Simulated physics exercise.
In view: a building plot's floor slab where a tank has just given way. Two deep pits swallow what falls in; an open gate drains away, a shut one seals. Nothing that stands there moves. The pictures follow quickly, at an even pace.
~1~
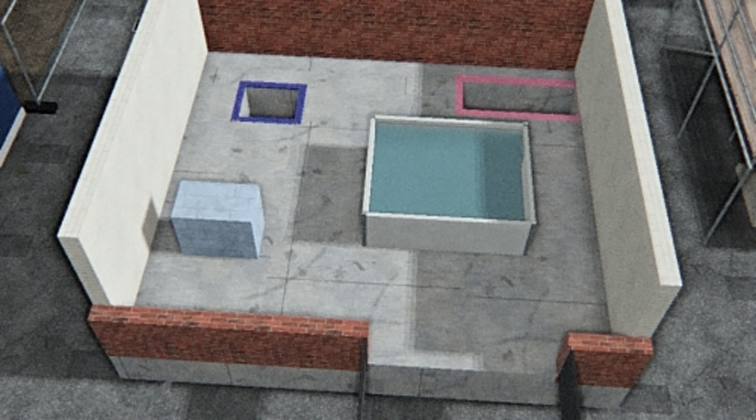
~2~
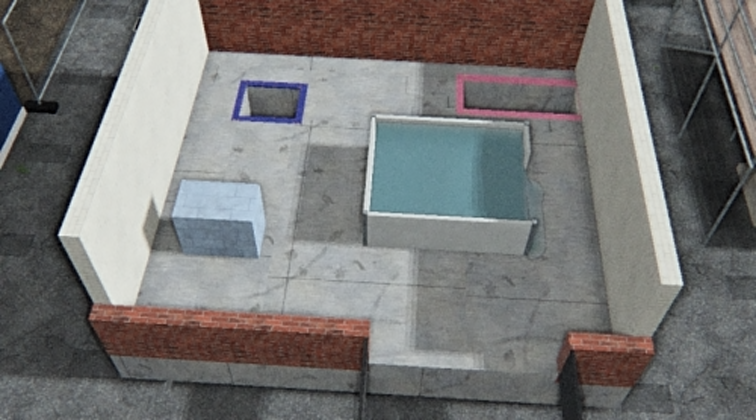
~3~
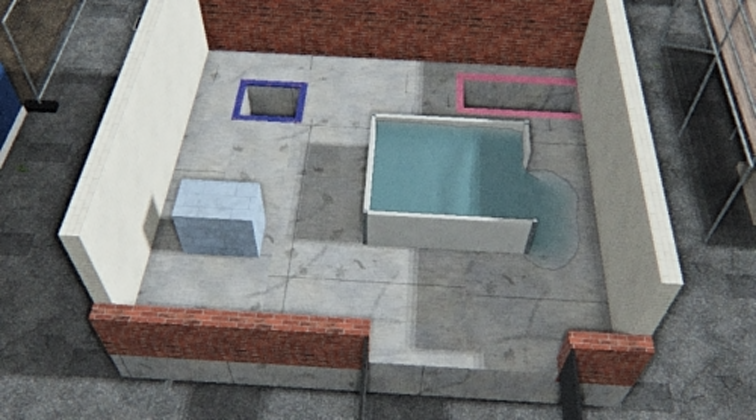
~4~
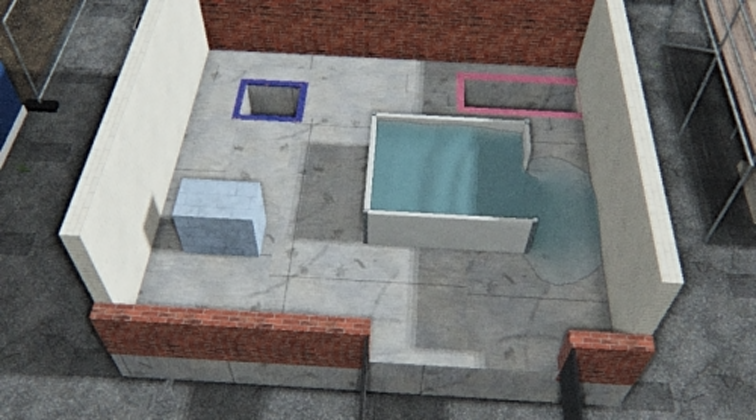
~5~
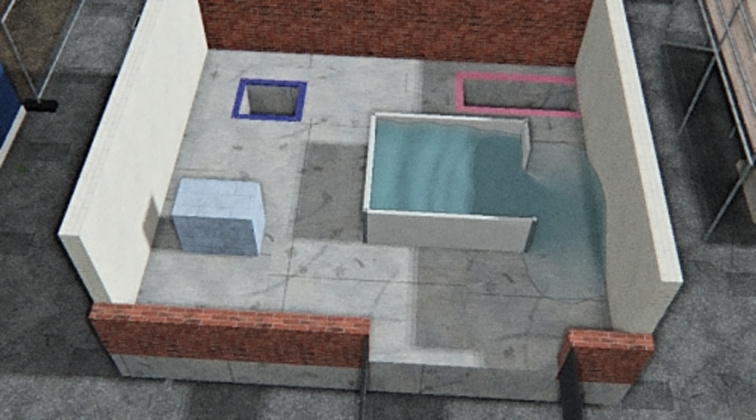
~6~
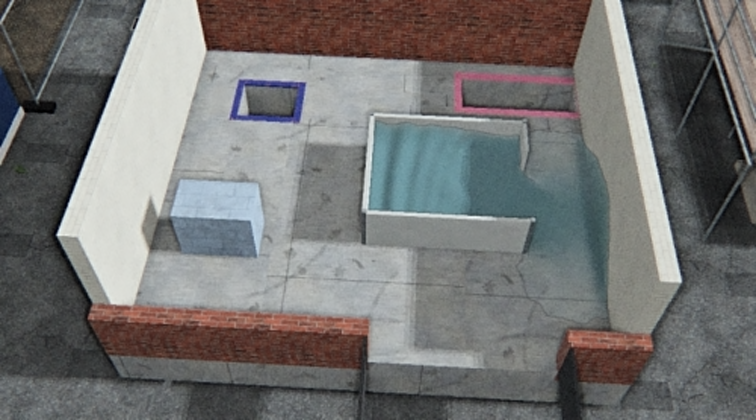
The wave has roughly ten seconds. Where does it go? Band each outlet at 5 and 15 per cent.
In the end: The gate takes over 15 %; the pink pit takes over 15 %; the blue pit takes under 5 %.
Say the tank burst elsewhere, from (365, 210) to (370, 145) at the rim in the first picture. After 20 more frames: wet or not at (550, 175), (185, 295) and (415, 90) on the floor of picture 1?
As listed: Not flooded, wet, no water.
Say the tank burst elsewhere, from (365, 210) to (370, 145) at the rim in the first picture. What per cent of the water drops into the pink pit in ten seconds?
Per cent: Pink 10.
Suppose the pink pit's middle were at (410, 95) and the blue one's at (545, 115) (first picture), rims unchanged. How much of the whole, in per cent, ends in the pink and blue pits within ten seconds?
Per cent: Pink 4, blue 30.
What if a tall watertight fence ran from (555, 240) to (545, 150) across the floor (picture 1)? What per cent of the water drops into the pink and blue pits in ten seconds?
Parts in a hundred: Pink 30, blue 0.
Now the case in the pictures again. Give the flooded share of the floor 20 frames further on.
About 40 per cent.
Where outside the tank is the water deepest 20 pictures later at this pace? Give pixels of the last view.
At about (594, 358).
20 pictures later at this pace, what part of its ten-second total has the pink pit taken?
Near 50 in a hundred.
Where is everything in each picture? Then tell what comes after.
The tank at (448, 171) is whole and still, in the first frame.
The front is at a hidden place, out from the gap at (523, 208), in the second frame.
Water pours out at (523, 208) and has run to (566, 186), in the third frame.
The front is at (589, 180), out from the gap at (523, 208), in the fourth frame.
Water pours out at (522, 207) and has run to (584, 154), in the fifth frame.
Water pours out at (521, 208) and has run to (581, 138), in the sixth frame.
A moment on, water covers 15 % of the floor; the gate 0 %, the pink pit 1 %, the blue pit 0 %.
Next, water covers 25 % of the floor; the gate 2 %, the pink pit 7 %, the blue pit 0 %.
Then, water covers 40 % of the floor; the gate 9 %, the pink pit 17 %, the blue pit 0 %.
Later, water covers 55 % of the floor; the gate 17 %, the pink pit 27 %, the blue pit 0 %.
In the end, water covers 70 % of the floor; the gate 24 %, the pink pit 34 %, the blue pit 1 %.
